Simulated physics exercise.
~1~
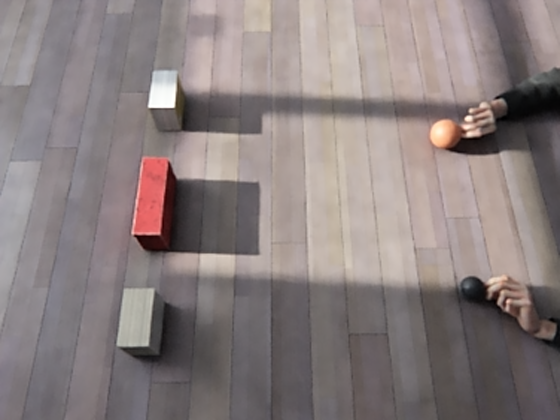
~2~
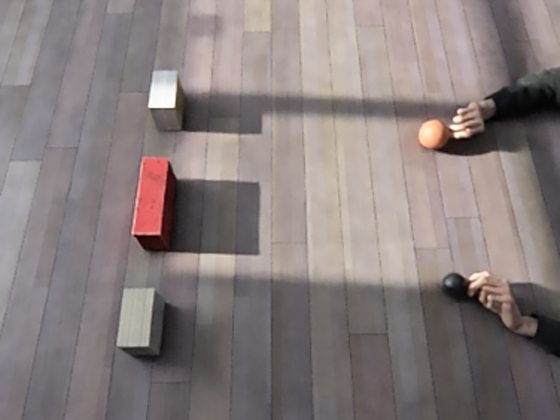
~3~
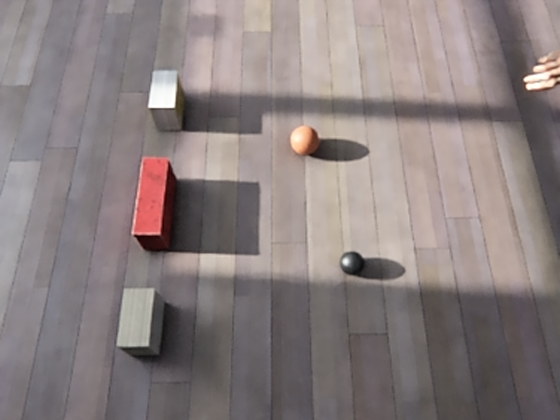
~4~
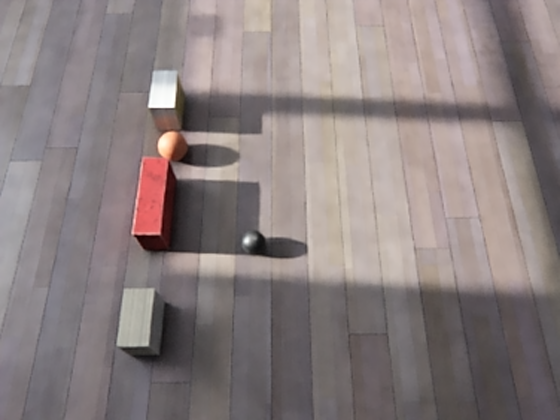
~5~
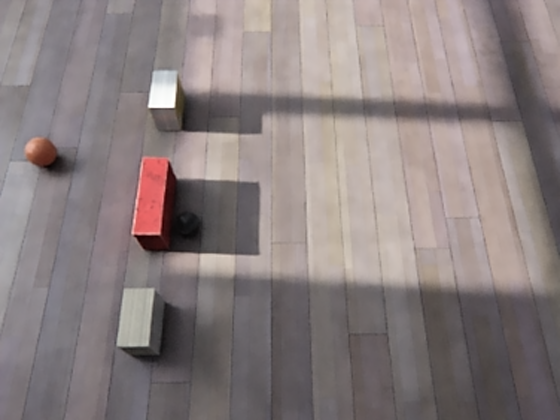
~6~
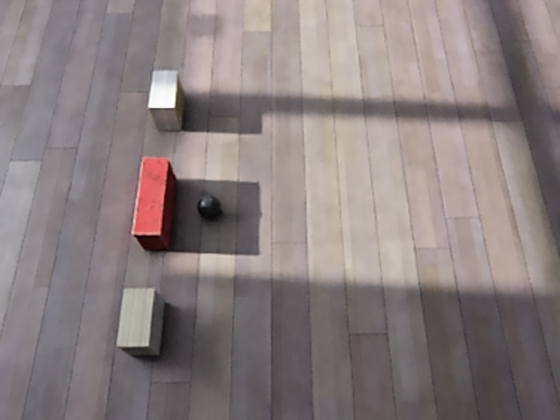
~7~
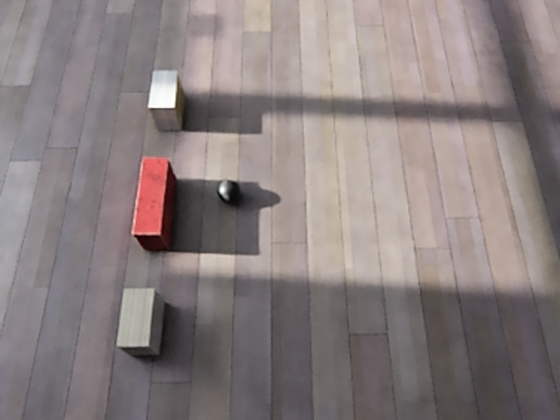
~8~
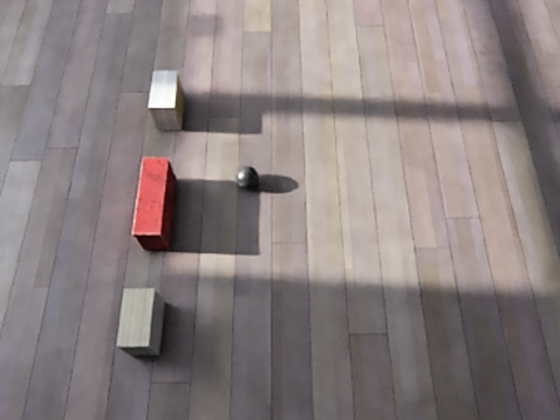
Two hands rolled an orange ball and a black ball leftward across a wooden floor toward three upright blocks. The orange one slipped through the upper gap and out of view, while the black one hit the red block and bounced back to the right.
